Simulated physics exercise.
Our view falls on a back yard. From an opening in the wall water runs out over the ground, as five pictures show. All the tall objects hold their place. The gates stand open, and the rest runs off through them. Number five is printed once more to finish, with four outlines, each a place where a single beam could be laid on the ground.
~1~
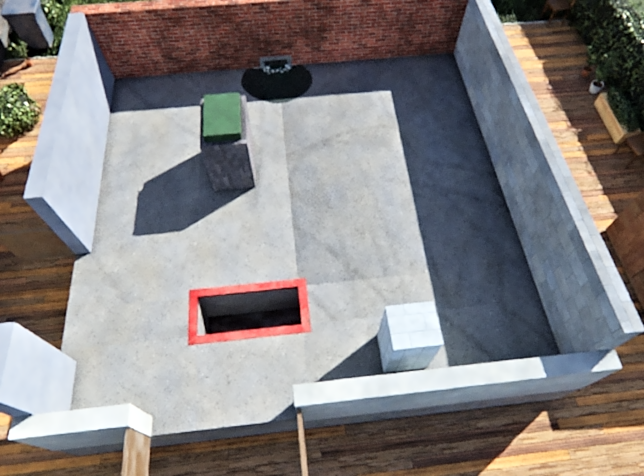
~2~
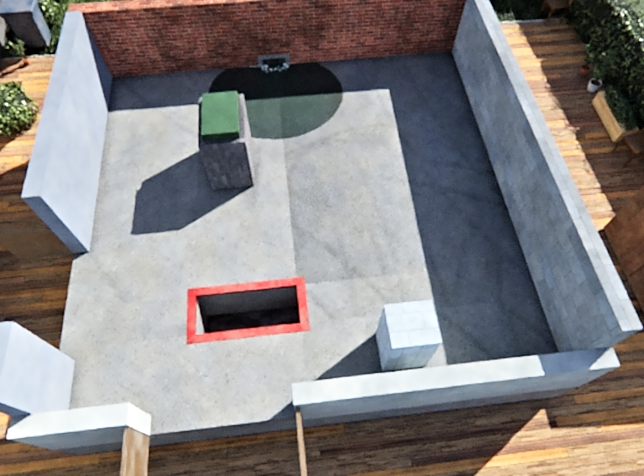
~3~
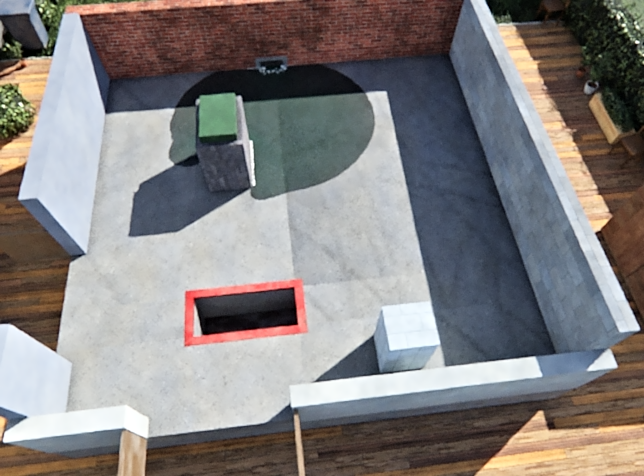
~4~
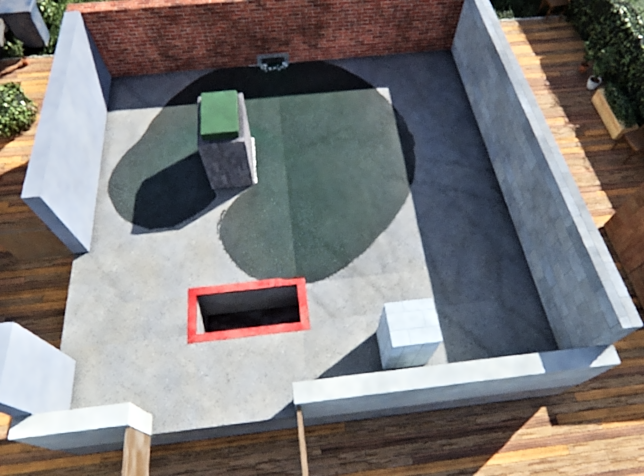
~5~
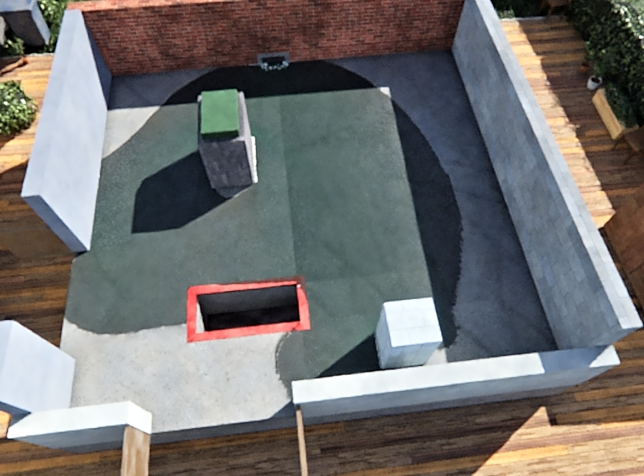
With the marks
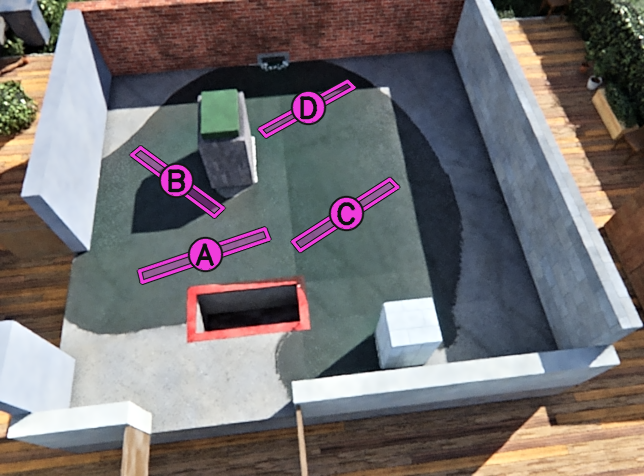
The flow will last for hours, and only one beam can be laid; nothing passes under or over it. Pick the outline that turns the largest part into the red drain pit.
Go for C.
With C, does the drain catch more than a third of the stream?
Yes, it does.
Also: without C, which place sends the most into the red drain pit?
It is B.
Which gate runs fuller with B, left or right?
The right gate.
On the marked copy, A from (140, 276) to (266, 233); B from (136, 151) to (218, 212); C from (296, 246) to (393, 183); D from (262, 132) to (350, 84).
With A, about 19 % of the stream runs into the red drain pit, about 77 % out by the gates.
With B, about 37 % of the stream runs into the red drain pit, about 59 % out by the gates.
With C, about 49 % of the stream runs into the red drain pit, about 47 % out by the gates.
With D, about 18 % of the stream runs into the red drain pit, about 77 % out by the gates.
